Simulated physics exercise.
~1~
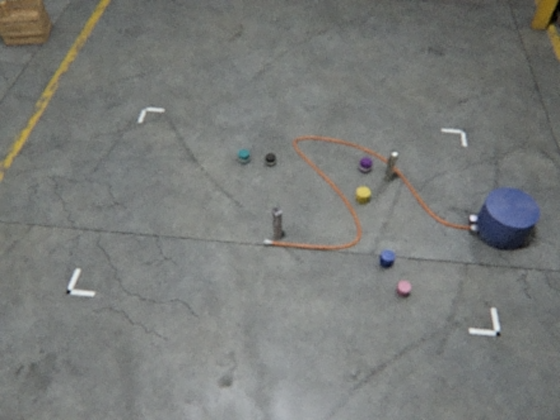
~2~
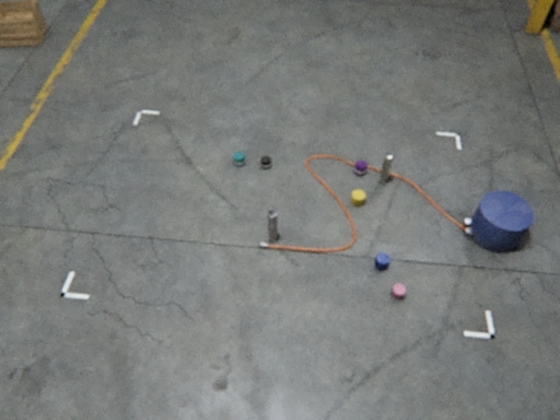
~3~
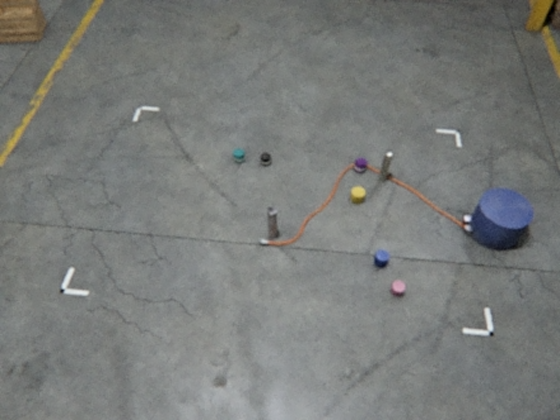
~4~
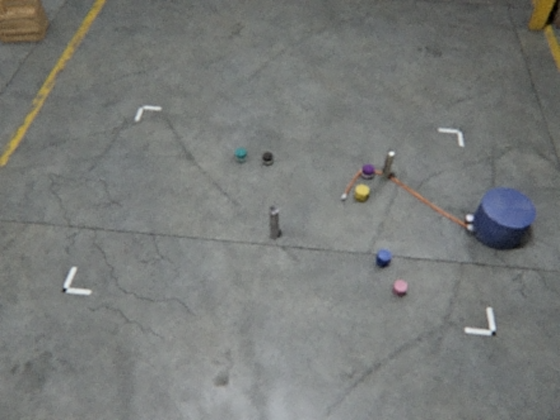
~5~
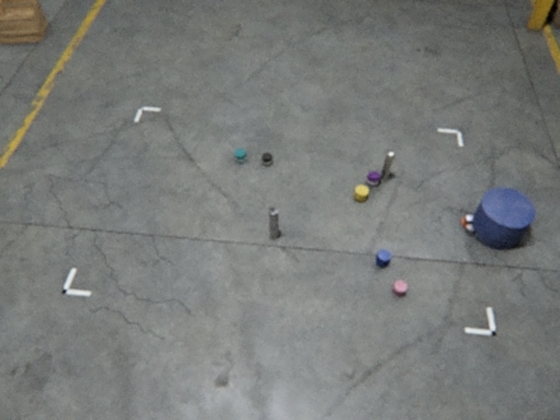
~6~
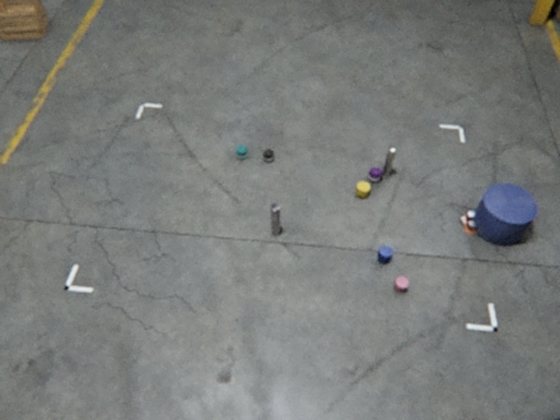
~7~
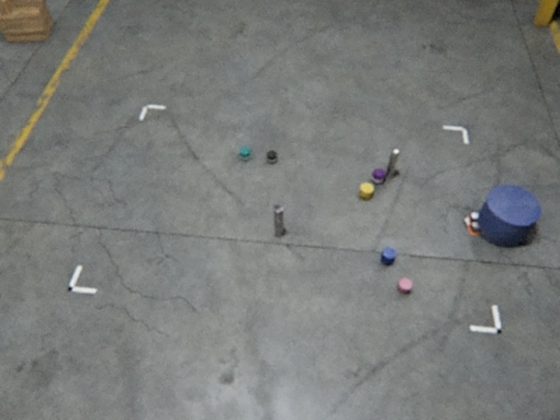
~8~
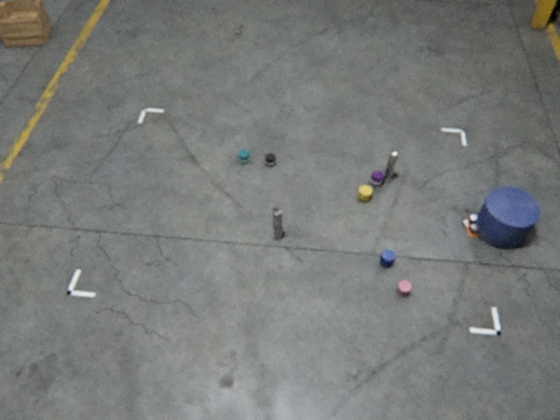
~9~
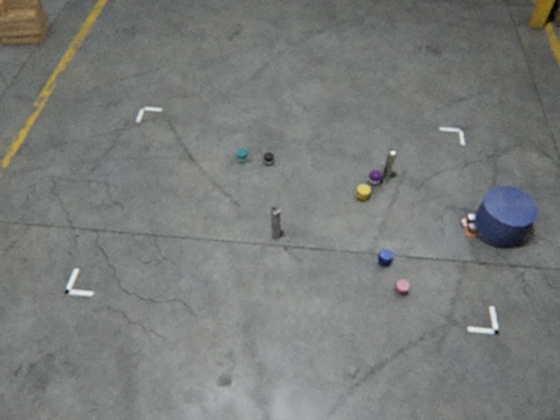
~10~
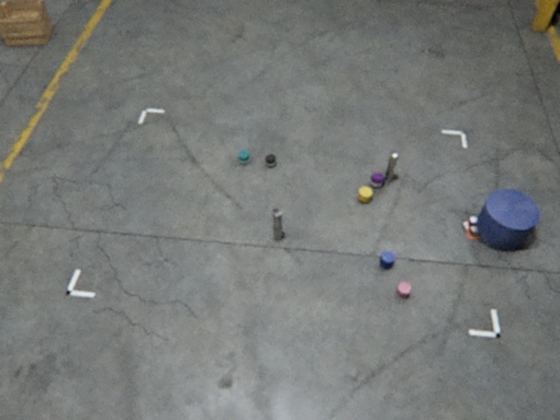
An orange lead retracts into a blue drum, nudging the purple jar toward a post.
